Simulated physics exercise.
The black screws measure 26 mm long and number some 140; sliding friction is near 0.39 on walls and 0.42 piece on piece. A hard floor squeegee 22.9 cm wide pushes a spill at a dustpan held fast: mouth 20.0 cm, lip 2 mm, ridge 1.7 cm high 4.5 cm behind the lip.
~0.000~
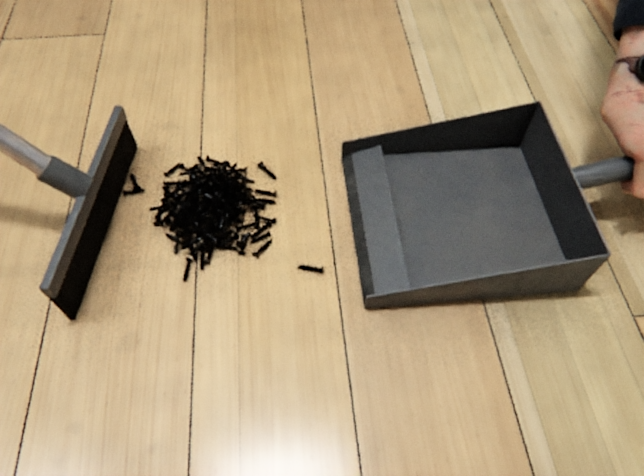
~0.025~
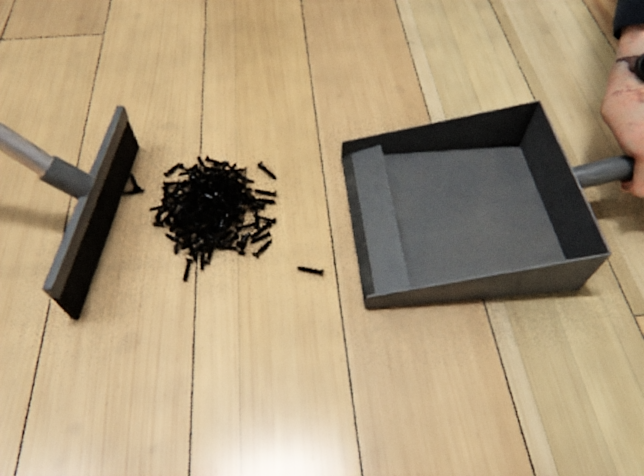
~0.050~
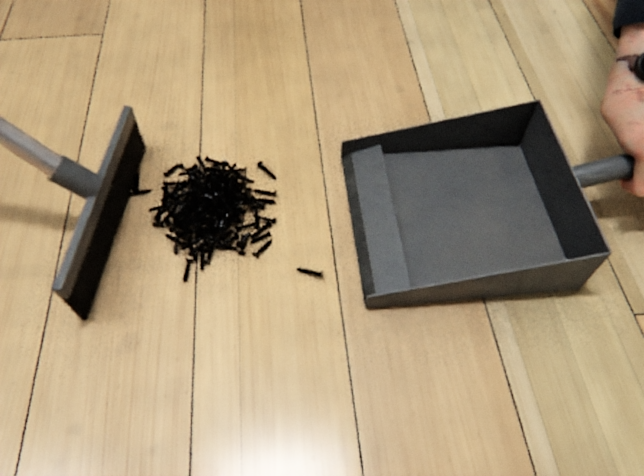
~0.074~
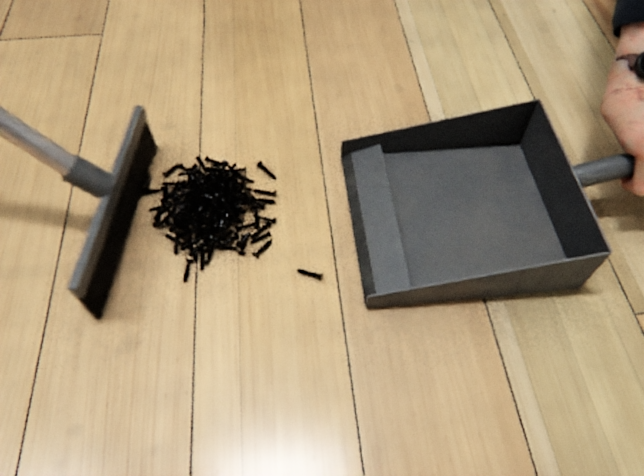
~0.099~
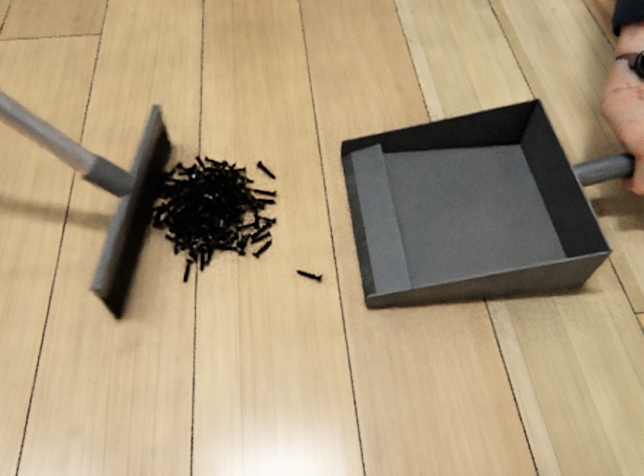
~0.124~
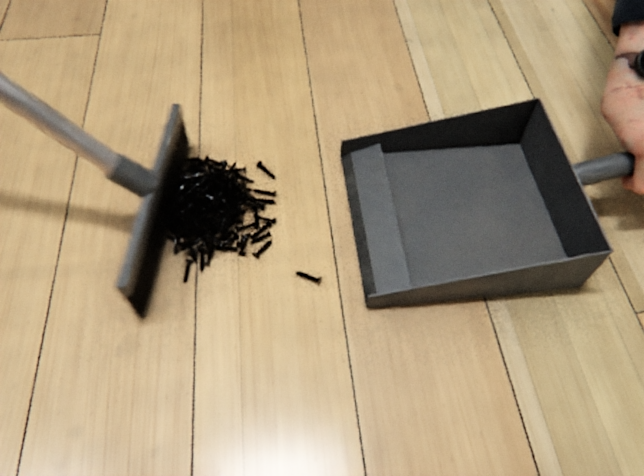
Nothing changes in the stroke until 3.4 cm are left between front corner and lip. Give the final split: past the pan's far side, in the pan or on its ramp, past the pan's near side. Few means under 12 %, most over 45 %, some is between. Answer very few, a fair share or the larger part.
Far side: Very few, pan: A fair share, near side: Very few.
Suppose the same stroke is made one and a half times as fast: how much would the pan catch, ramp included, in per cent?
Then about 60 per cent.
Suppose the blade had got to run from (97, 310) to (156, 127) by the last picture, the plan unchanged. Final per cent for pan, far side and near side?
Pan 20, far 5, near 5.
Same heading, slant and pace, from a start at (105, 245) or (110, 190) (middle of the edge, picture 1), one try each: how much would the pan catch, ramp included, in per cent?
About 35 and 30 per cent.
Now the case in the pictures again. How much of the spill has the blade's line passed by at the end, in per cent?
Some 0 per cent.
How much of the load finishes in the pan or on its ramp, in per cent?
About 30 per cent.
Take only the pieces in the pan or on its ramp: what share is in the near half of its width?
Some 30 per cent.
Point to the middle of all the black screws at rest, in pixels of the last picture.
Around (344, 203).
Then, at 0.22 s, middle of the blade 12 cm from the lip; 0 % over the lip, far side 5 %, near side 0 %.
After 0.29 s, middle of the blade 6 cm from the lip; 0 % over the lip, far side 5 %, near side 0 %.
After 0.49 s, middle of the blade 5 cm from the lip; 35 % over the lip, far side 5 %, near side 0 %.
In the end, at 1.2 s, far side 5 %, pan 30 %, near side 0 %, in front of the lip or behind the blade 60 %.
